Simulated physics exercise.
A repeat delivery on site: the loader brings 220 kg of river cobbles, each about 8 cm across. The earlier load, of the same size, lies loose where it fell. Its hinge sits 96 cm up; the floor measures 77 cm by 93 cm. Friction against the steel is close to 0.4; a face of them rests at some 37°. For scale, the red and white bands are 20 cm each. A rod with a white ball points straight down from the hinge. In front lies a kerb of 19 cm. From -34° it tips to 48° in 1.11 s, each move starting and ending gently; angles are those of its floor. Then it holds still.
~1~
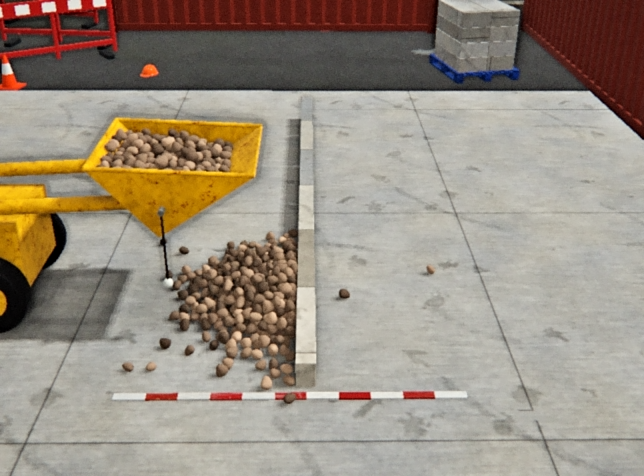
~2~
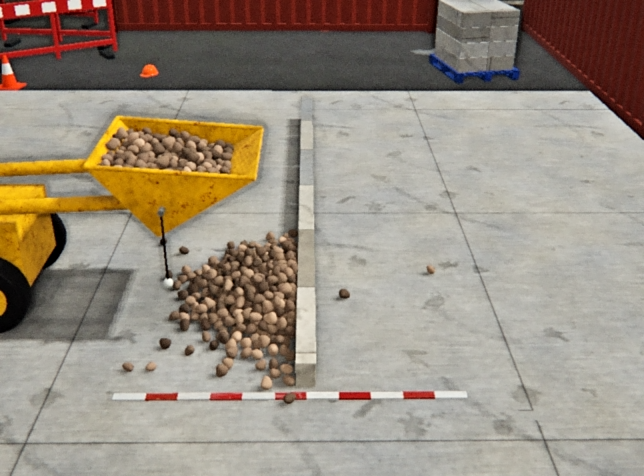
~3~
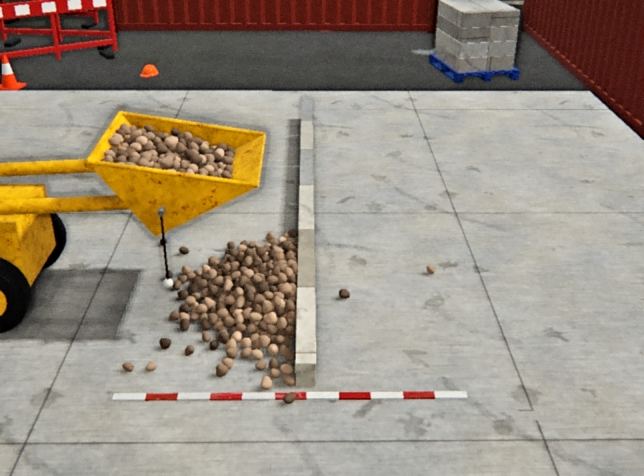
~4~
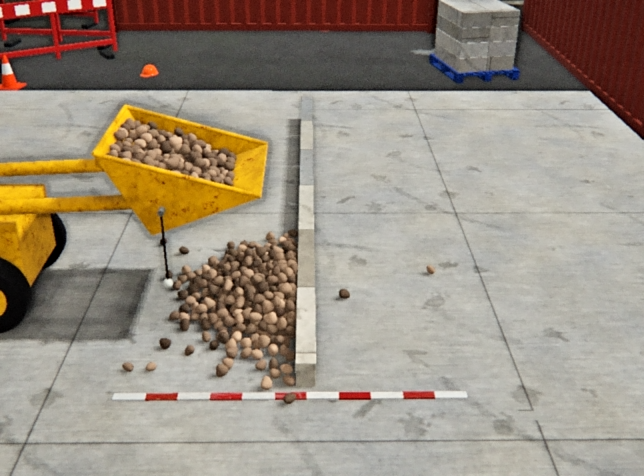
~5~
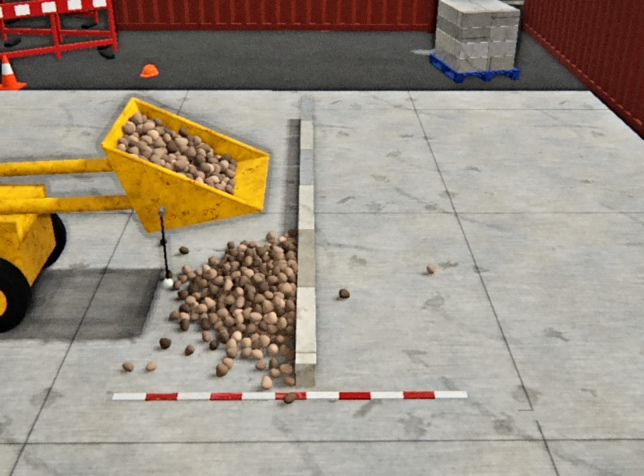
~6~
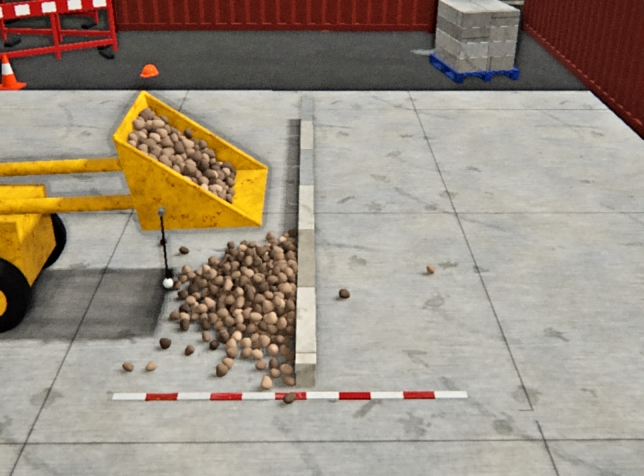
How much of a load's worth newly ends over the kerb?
Close to 6 parts in a hundred.
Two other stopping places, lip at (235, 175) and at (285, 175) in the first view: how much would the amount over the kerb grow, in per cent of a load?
First some 0, then 25 per cent.
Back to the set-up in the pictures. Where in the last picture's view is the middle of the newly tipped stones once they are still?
Around (255, 279).
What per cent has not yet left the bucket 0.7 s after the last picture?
About 35 per cent.
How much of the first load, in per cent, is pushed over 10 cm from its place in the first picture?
Roughly 10 per cent of them.
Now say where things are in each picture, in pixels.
In the first picture, the bucket is at -34°, its lip at (254, 176); the top of the load is at (143, 140). The earlier load is highest near (265, 268), 23 cm above ground level, 99 % on this side of the kerb, 1 % over the kerb.
In the second picture, the bucket is at -32°, its lip at (255, 179); the top of the load is at (141, 139).
In the third picture, lip at (258, 186), floor tilted -28°, highest stones at (139, 135).
In the fourth picture, the bucket is at -21°, its lip at (260, 197); the top of the load is at (135, 132).
In the fifth picture, the bucket is at -12°, its lip at (262, 210); the top of the load is at (139, 128).
In the sixth picture, the bucket is at -2°, its lip at (261, 225); the top of the load is at (147, 123).
Then, 0.4 s after the last picture the floor is at 35°; in per cent of one load, 99 in the bucket, 101 on this side of the kerb, 1 over the kerb; the foremost stones are at (318, 289).
Then, 0.7 s after the last picture the floor is at 48°; in per cent of one load, 33 in the bucket, 167 on this side of the kerb, 1 over the kerb; the foremost stones are at (325, 277).
Then, 1.1 s after the last picture the floor is at 48°; in per cent of one load, 2 in the bucket, 191 on this side of the kerb, 6 over the kerb; the foremost stones are at (378, 298).
Then, 3.5 s after the last picture the floor is at 48°; in per cent of one load, 0 in the bucket, 193 on this side of the kerb, 7 over the kerb; the foremost stones are at (455, 318). Net gain over the kerb, 6.
